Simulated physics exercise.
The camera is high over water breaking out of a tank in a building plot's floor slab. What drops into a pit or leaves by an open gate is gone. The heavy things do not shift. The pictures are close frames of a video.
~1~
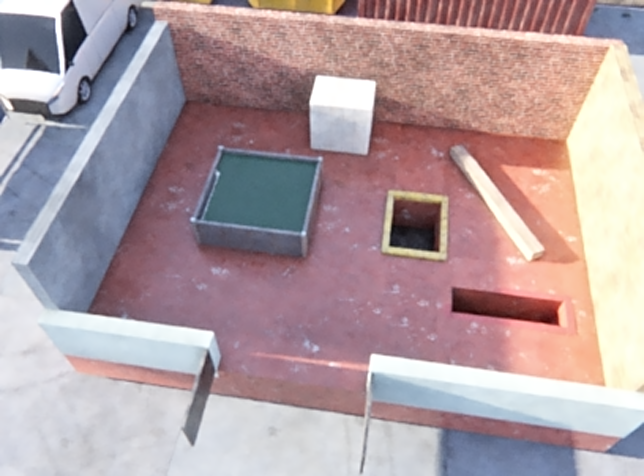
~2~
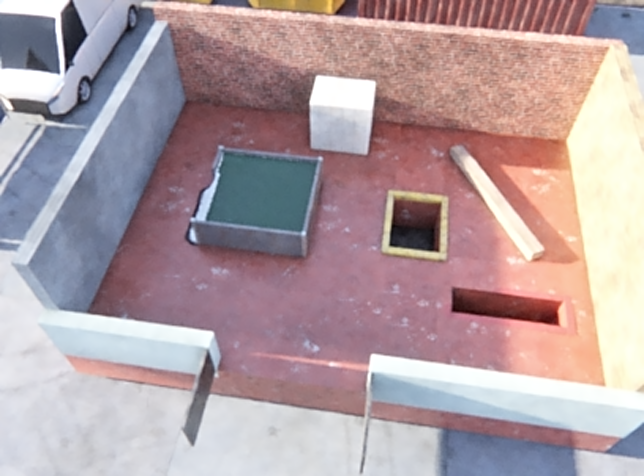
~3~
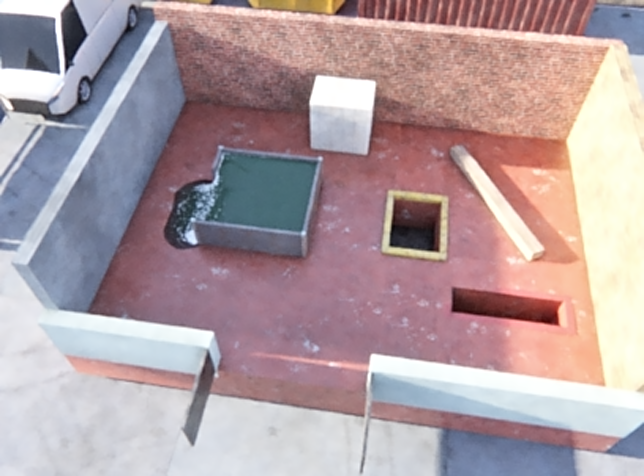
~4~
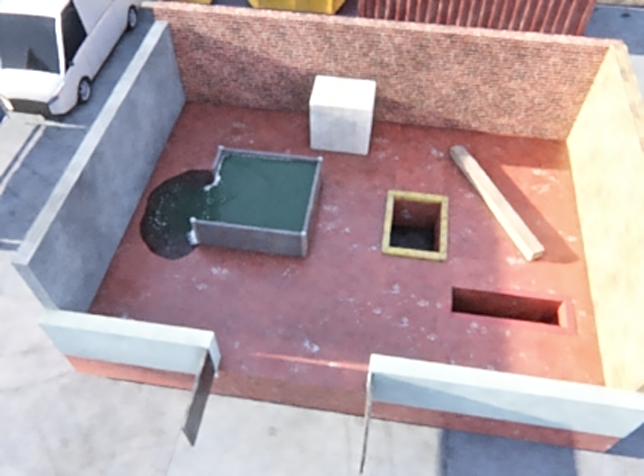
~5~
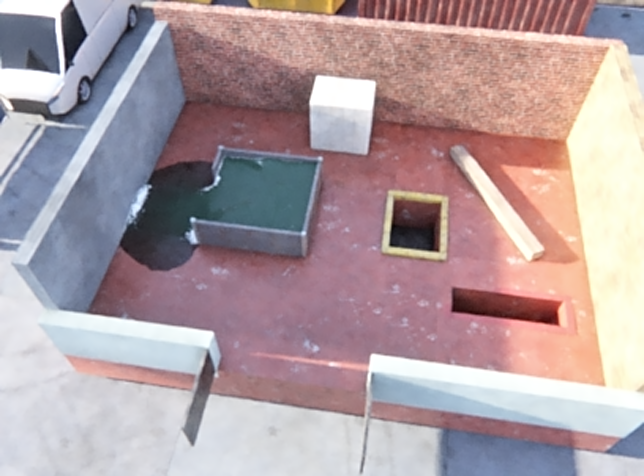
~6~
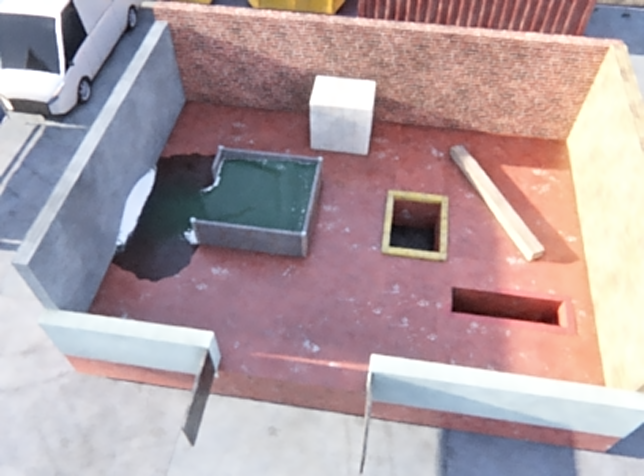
At first, a grey-sided open tank of dark green water sits whole and still on a walled red floor. Then its left side breaks open and water pours out, spreading leftward in a widening dark pool that reaches the grey left wall, where white foam splashes up along its base.
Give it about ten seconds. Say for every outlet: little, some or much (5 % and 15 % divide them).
One by one: The gate takes from 5 to 15 %; the red pit takes from 5 to 15 %; the yellow pit takes under 5 %.
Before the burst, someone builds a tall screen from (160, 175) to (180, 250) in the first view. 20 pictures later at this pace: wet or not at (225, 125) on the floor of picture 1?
Verdict: Flooded.
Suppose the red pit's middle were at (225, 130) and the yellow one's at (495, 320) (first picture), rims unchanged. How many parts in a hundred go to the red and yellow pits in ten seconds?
Roughly, in per cent: Red 30, yellow 2.
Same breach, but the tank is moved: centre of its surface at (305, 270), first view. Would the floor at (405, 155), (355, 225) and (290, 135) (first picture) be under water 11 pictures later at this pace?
One after the other: Free of water, free of water, dry.
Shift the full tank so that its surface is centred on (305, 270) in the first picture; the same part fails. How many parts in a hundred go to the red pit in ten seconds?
Roughly, in per cent: Red 0.
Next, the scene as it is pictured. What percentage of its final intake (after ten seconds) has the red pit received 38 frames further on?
Close to 15 %.
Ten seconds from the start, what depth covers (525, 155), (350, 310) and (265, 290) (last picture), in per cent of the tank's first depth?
About 2, 6 and 4 per cent.
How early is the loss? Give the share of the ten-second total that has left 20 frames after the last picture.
About 0 per cent.
A moment on, water covers 10 % of the floor; the gate 0 %, the red pit 0 %, the yellow pit 0 %.
Next, water covers 20 % of the floor; the gate 0 %, the red pit 0 %, the yellow pit 0 %.
Then, water covers 35 % of the floor; the gate 0 %, the red pit 0 %, the yellow pit 0 %.
Later, water covers 65 % of the floor; the gate 3 %, the red pit 1 %, the yellow pit 0 %.
In the end, water covers 80 % of the floor; the gate 7 %, the red pit 8 %, the yellow pit 0 %.
